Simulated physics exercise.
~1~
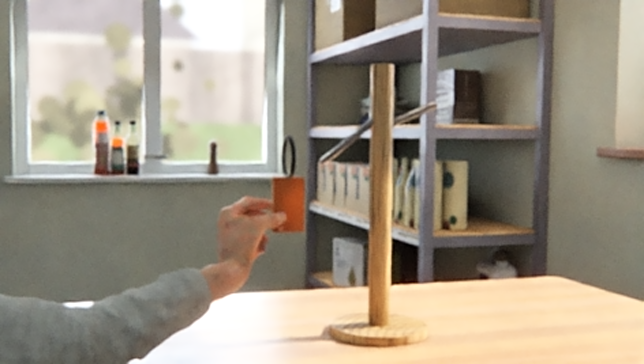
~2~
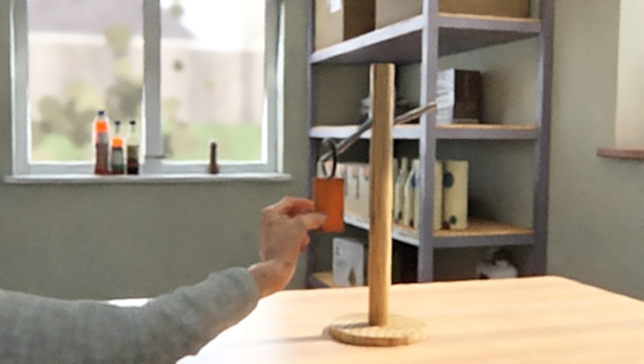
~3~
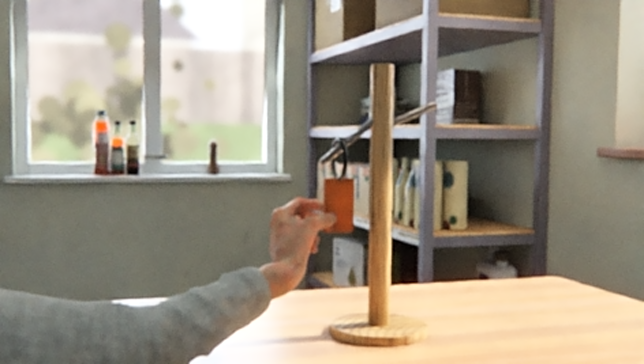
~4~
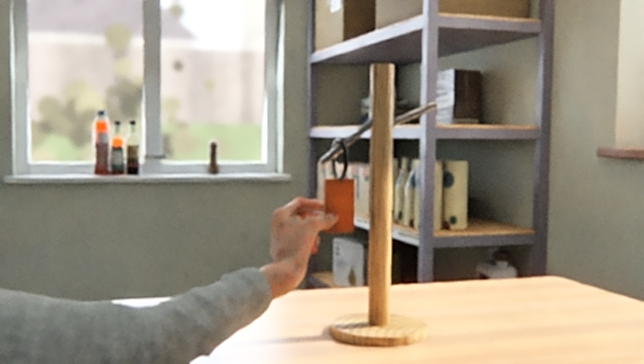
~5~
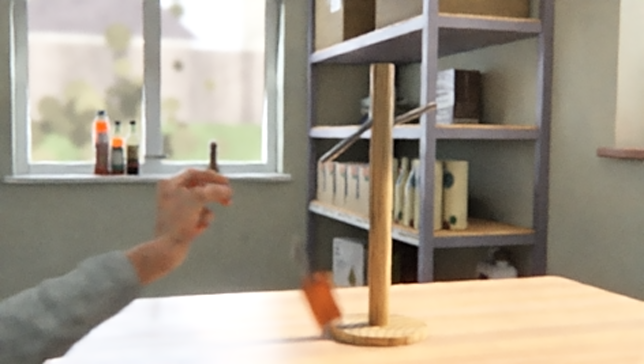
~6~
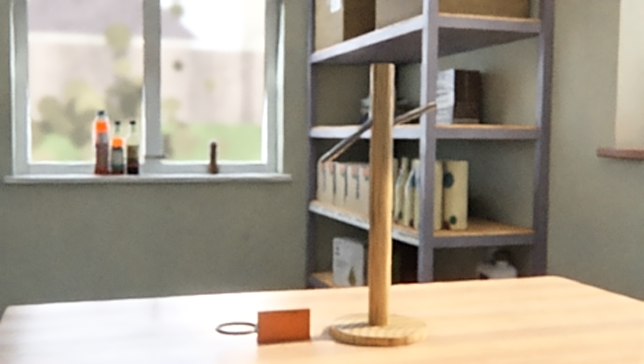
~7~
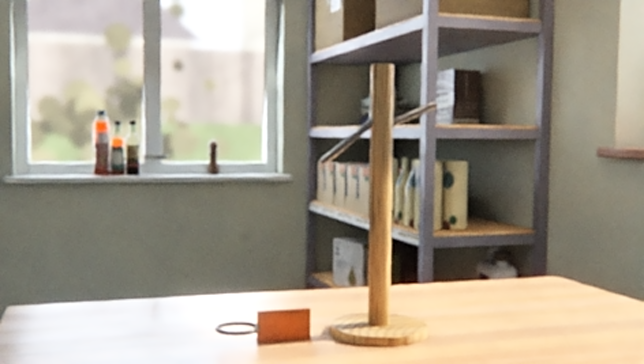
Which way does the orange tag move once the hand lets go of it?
The orange tag moves down, dropping from beside the peg to the table.
